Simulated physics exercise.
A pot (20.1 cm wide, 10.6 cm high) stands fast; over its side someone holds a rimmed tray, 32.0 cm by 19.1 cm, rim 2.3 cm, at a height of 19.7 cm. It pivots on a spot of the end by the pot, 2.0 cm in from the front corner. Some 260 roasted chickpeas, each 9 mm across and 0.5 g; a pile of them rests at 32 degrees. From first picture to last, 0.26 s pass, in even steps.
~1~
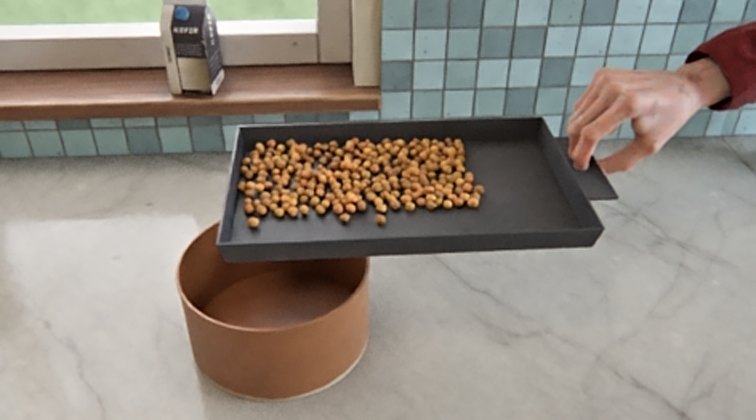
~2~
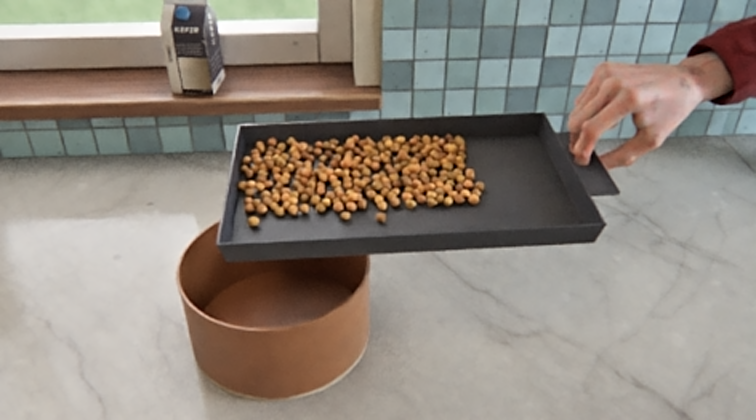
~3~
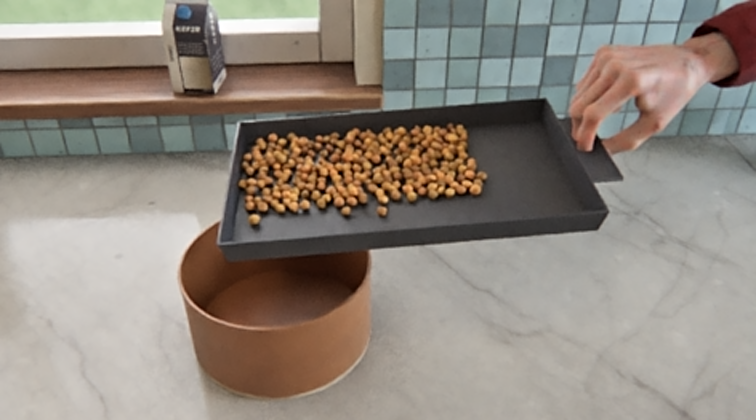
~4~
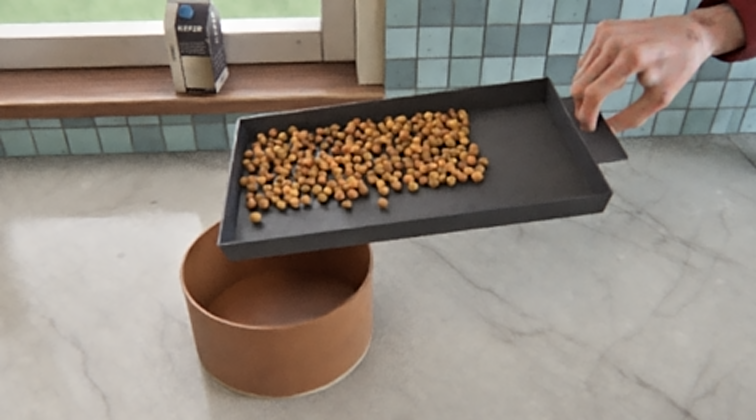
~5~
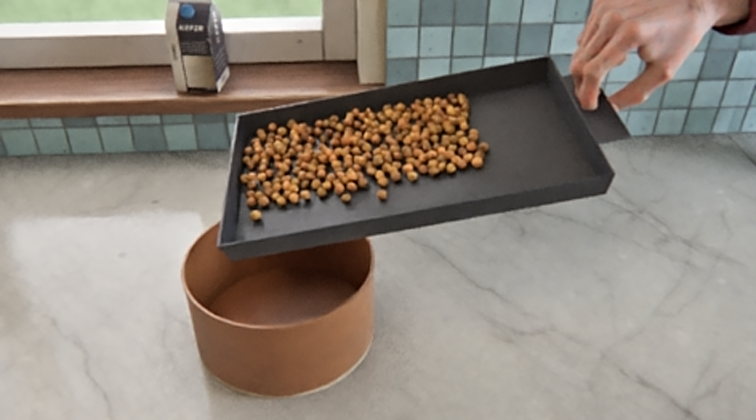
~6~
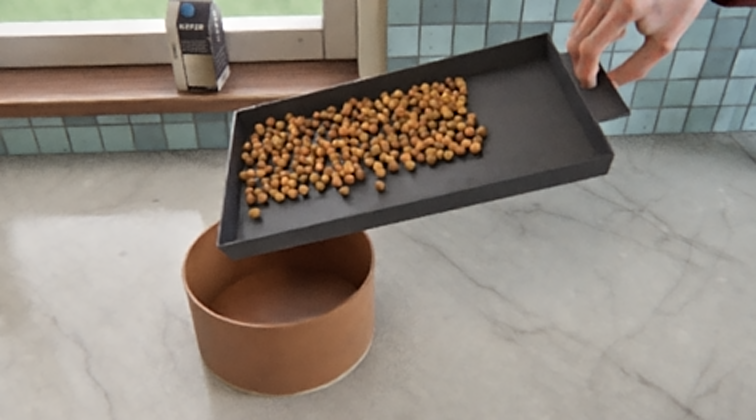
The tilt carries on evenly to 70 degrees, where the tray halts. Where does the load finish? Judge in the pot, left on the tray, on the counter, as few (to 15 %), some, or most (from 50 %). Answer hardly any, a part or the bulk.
Pot hardly any, tray the bulk, counter hardly any.
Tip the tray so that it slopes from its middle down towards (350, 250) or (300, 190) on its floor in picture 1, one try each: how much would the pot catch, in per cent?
About 0 and 0 per cent.
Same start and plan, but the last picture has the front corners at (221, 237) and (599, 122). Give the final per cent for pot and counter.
Pot 0, counter 0.
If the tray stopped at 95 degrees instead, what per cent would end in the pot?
In that case some 0 per cent.
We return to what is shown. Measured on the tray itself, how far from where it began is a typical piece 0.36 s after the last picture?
Roughly 6 cm.
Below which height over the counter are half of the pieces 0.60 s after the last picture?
About 26 cm.
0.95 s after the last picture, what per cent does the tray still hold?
Some 95 per cent of the load.
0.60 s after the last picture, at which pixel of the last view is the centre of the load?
Near (247, 151).
Then, 0.36 s after the last picture, tilt 42 degrees; the tray holds 100 %, the pot 0 %.
Then, 0.60 s after the last picture, tilt 59 degrees; the tray holds 100 %, the pot 0 %.
Then, 0.95 s after the last picture, tilt 70 degrees; the tray holds 95 %, the pot 0 %.
In the end, pot 0 %, tray 95 %, counter 5 %.
